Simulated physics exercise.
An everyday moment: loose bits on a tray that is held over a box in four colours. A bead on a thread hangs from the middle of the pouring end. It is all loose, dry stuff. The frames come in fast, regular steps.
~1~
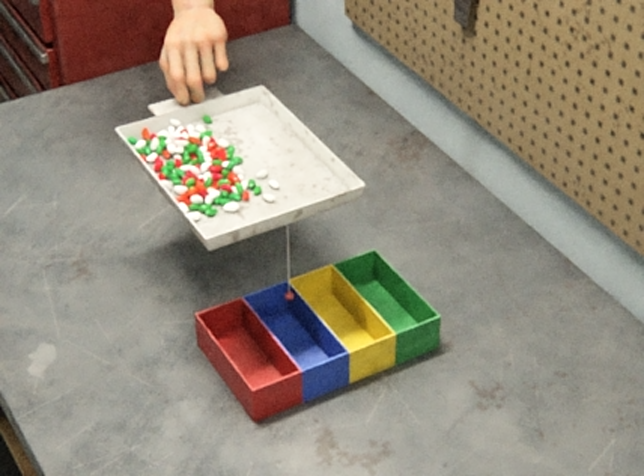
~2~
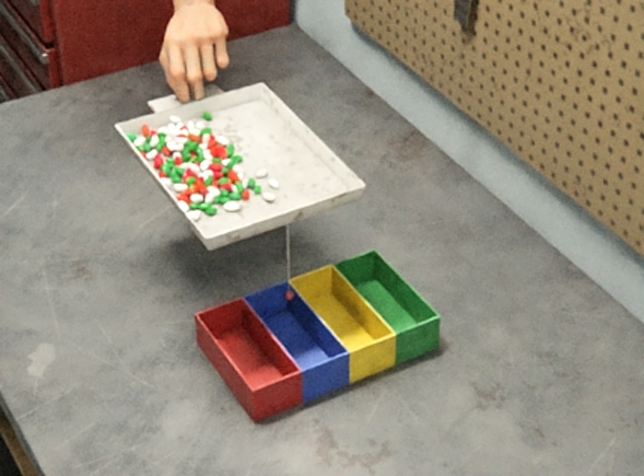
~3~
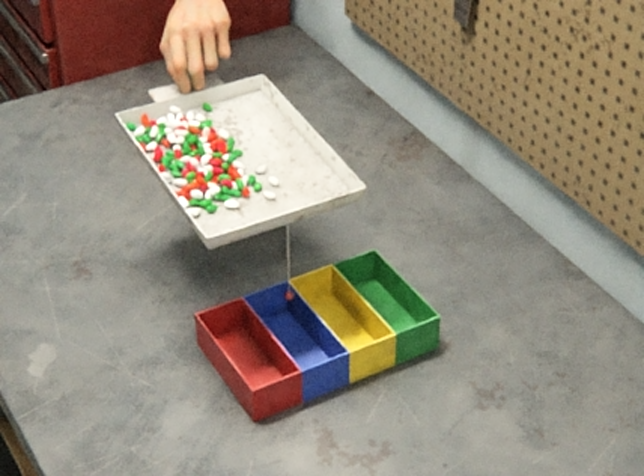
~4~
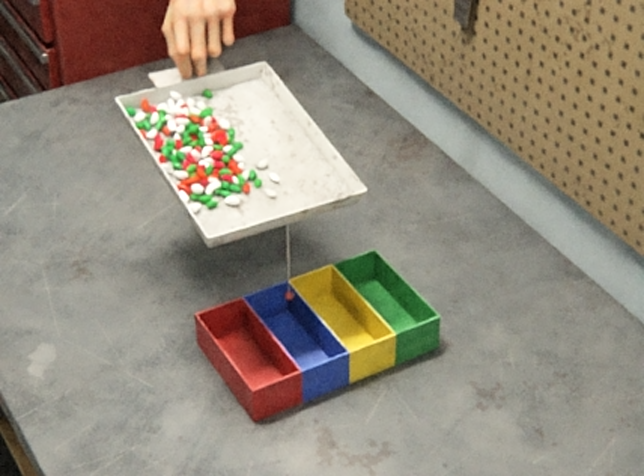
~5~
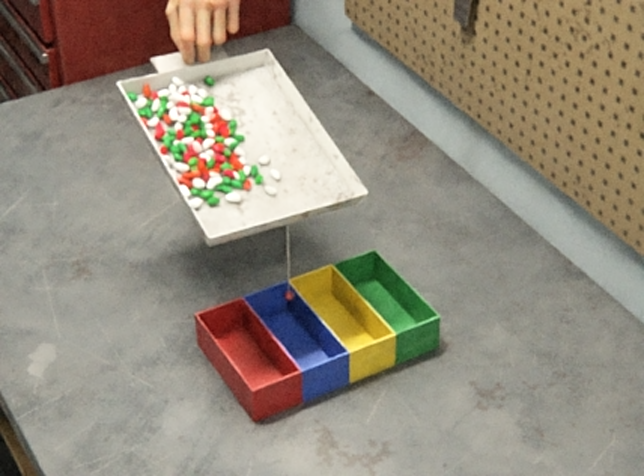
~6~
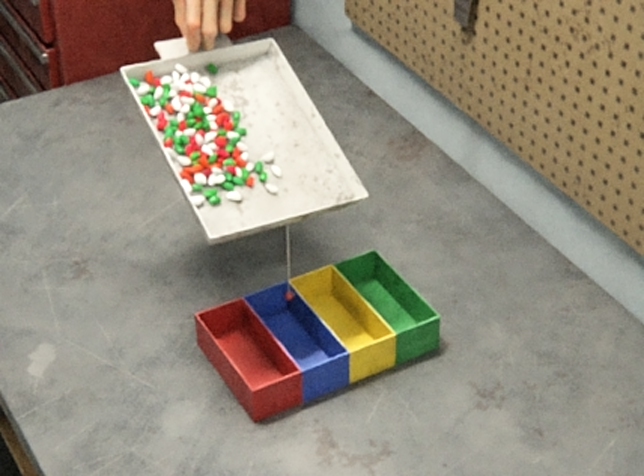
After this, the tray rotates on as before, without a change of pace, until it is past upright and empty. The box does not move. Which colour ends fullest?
The yellow one ends fullest.
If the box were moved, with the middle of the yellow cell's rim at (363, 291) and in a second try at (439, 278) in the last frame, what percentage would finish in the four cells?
The first gives 90 %, the second 70 %.
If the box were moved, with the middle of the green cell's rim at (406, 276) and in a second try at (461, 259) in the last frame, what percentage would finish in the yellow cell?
The first gives 50 %, the second 0 %.
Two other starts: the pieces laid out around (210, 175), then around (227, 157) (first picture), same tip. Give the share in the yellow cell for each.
First some 40, then 40 per cent.
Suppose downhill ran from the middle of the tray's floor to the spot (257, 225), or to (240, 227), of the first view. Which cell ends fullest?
At the first place the red cell, at the second the red one.
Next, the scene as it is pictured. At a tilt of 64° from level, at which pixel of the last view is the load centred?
Roughly at (294, 203).
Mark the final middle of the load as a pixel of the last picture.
Near (349, 344).
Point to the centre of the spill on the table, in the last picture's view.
Around (425, 401).
Just after the last frame, tray tipped steeply; almost all on the tray; just a few falling or outside the box.
A moment on, tray tipped past a quarter turn; roughly a third on the tray; roughly a quarter in the yellow cell; roughly a quarter in the green cell; about a tenth in the blue cell; just a few in the red cell; about a tenth falling or outside the box.
Further on, tray tipped past a quarter turn; roughly a third in the yellow cell; roughly a quarter in the green cell; roughly a quarter in the blue cell; about a tenth in the red cell; about a tenth falling or outside the box.
When it is over, tray tipped past a quarter turn; roughly a third in the yellow cell; roughly a quarter in the green cell; roughly a quarter in the blue cell; about a tenth in the red cell; about a tenth outside the box.
